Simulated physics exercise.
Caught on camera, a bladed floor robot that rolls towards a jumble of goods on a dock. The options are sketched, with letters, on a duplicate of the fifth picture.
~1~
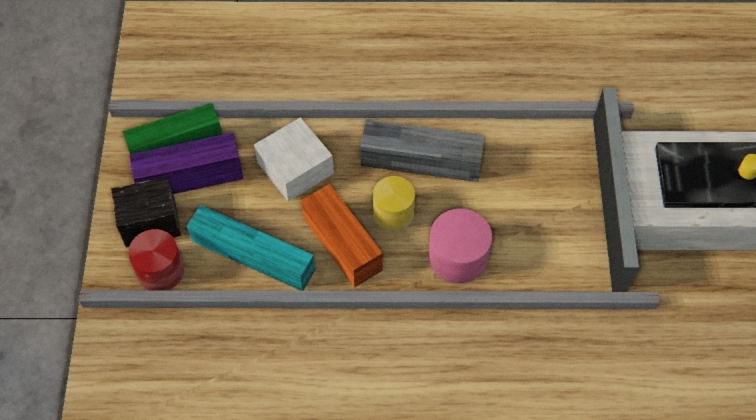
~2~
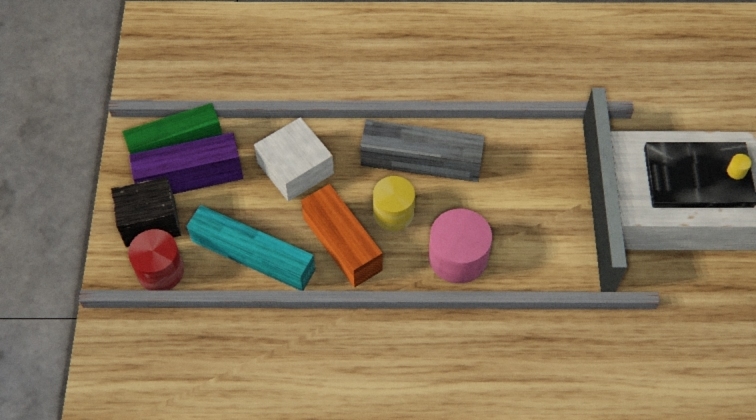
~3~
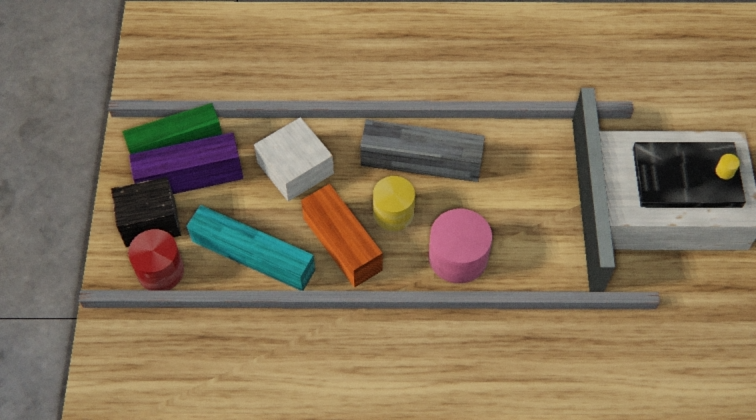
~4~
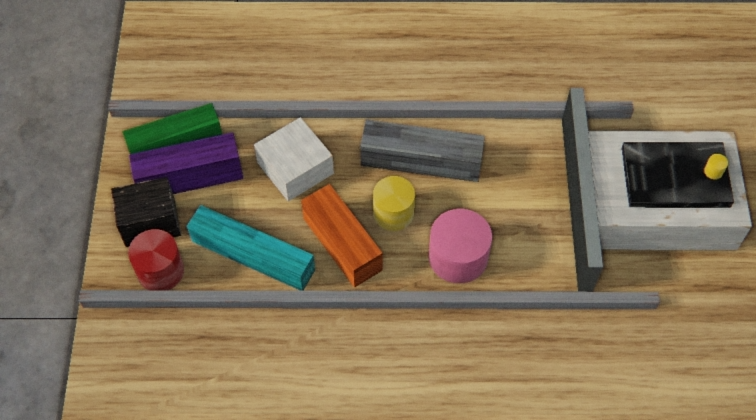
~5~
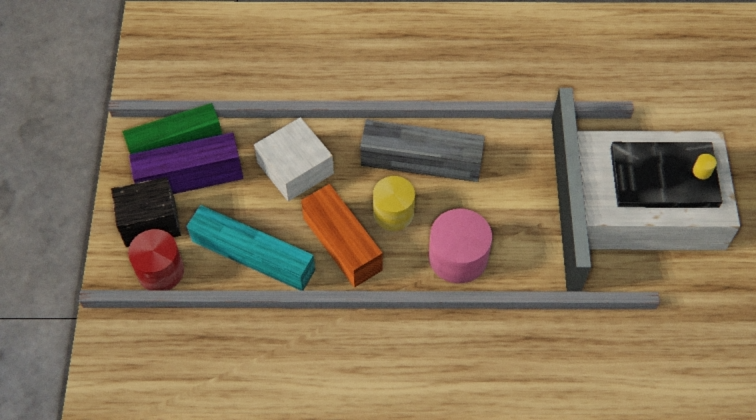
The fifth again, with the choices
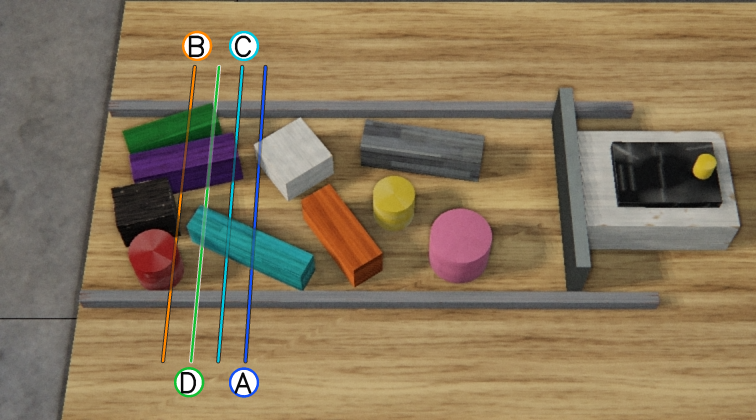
Bladed floor robot sliding slowly left between two grey rails towards a jumble of coloured blocks and canisters that stay still.
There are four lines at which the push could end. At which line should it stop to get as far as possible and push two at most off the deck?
It can go as far as A.
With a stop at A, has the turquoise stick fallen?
No.
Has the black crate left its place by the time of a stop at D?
By then, yes.
On the marked copy, A at (256, 203); B at (180, 203); C at (231, 203); D at (206, 203).
Following A. Soon after the start, robot (542, 173); pink canister (421, 246); grey stick (387, 152).
Later, robot (427, 173); purple stick (145, 175); turquoise stick (209, 234).
In the end, robot (340, 172); green stick over the edge; purple stick over the edge; two fallen.
As for the rest, B drops five; C drops four; D drops four.
